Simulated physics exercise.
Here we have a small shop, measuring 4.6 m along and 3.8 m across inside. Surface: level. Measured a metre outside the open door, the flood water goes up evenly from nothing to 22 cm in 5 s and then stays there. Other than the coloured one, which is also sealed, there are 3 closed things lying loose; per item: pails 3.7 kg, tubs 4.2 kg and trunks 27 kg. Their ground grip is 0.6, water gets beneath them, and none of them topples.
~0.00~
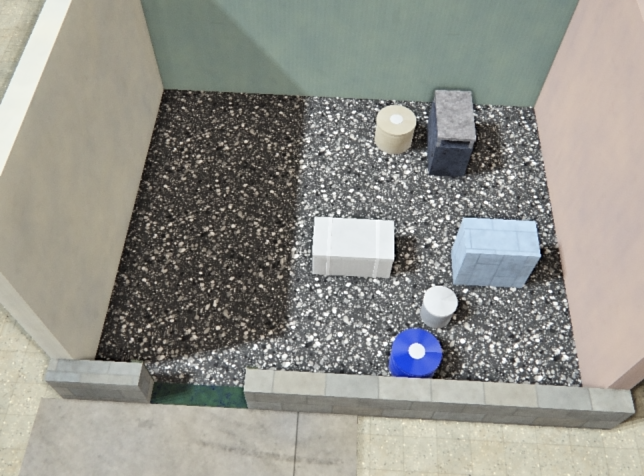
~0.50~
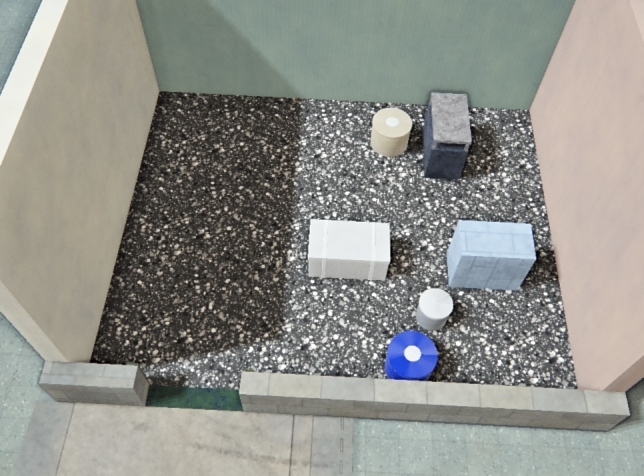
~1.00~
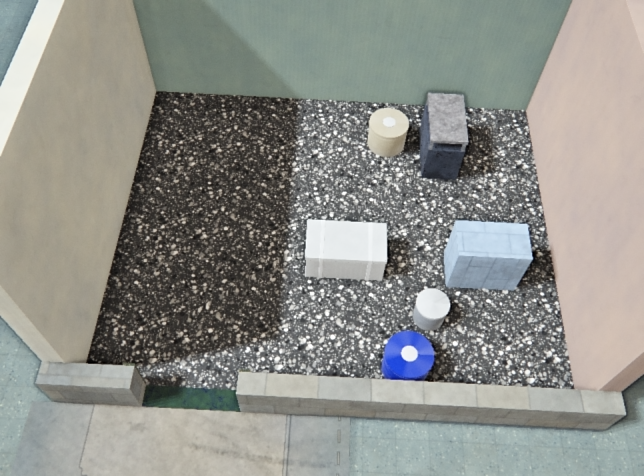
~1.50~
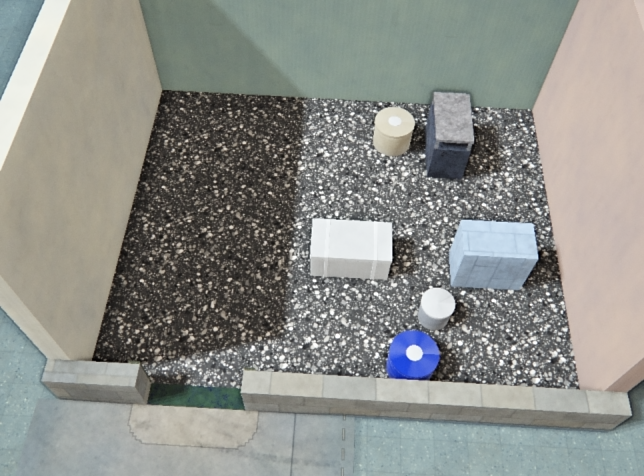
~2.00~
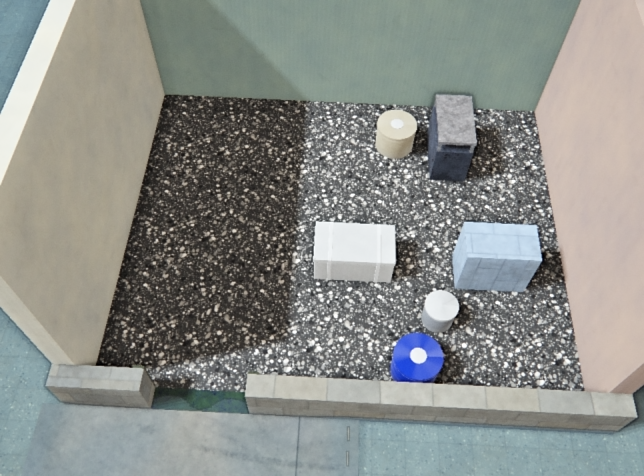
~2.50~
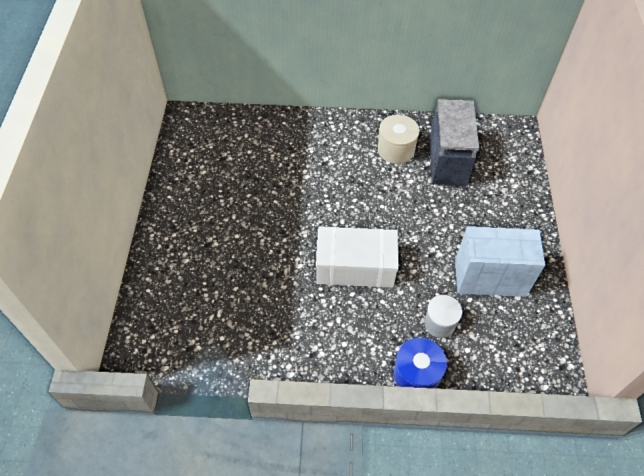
At the start, tubs and boxes stand on the speckled floor of a small walled room, with dry ground outside its open doorway. Bluish water spreads outside, shrinking the dry patch by the entrance until it is covered, then edges just inside, while the blue tub and everything else stay put.
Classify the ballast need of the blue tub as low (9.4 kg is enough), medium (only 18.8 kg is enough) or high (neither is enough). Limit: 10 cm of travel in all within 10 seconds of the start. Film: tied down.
Low.
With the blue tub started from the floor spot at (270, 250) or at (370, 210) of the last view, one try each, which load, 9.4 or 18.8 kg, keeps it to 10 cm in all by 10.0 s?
At the first spot the heavier mass is required, at the second the lesser mass is plenty.
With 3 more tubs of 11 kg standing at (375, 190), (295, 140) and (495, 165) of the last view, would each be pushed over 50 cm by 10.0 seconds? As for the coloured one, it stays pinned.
Spot one stays inside, spot two crosses the limit, spot three stays inside.
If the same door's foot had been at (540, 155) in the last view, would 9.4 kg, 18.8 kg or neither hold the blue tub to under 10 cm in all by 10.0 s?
Short version: The light mass is sufficient.
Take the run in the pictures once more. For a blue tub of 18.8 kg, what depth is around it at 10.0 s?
Close to 2 cm deep.
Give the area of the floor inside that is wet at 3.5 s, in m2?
Somewhere around 2.0 m2, roughly.
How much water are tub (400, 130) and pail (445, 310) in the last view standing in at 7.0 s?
Close to 2 and 2 centimetres.
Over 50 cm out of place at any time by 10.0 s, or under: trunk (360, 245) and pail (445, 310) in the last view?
Below, below.
After 3.5 s the blue tub would be 0 cm from its start with 9.4 kg and 0 cm from its start with 18.8 kg; 0 cm of water round it then.
After 4.5 s the blue tub would be 0 cm from its start with 9.4 kg and 0 cm from its start with 18.8 kg; 0 cm of water round it then.
After 7.0 s the blue tub would be 0 cm from its start with 9.4 kg and 0 cm from its start with 18.8 kg; 1 cm of water round it then.
After 10.0 s the blue tub would be 0 cm from its start with 9.4 kg and 0 cm from its start with 18.8 kg; 2 cm of water round it then.
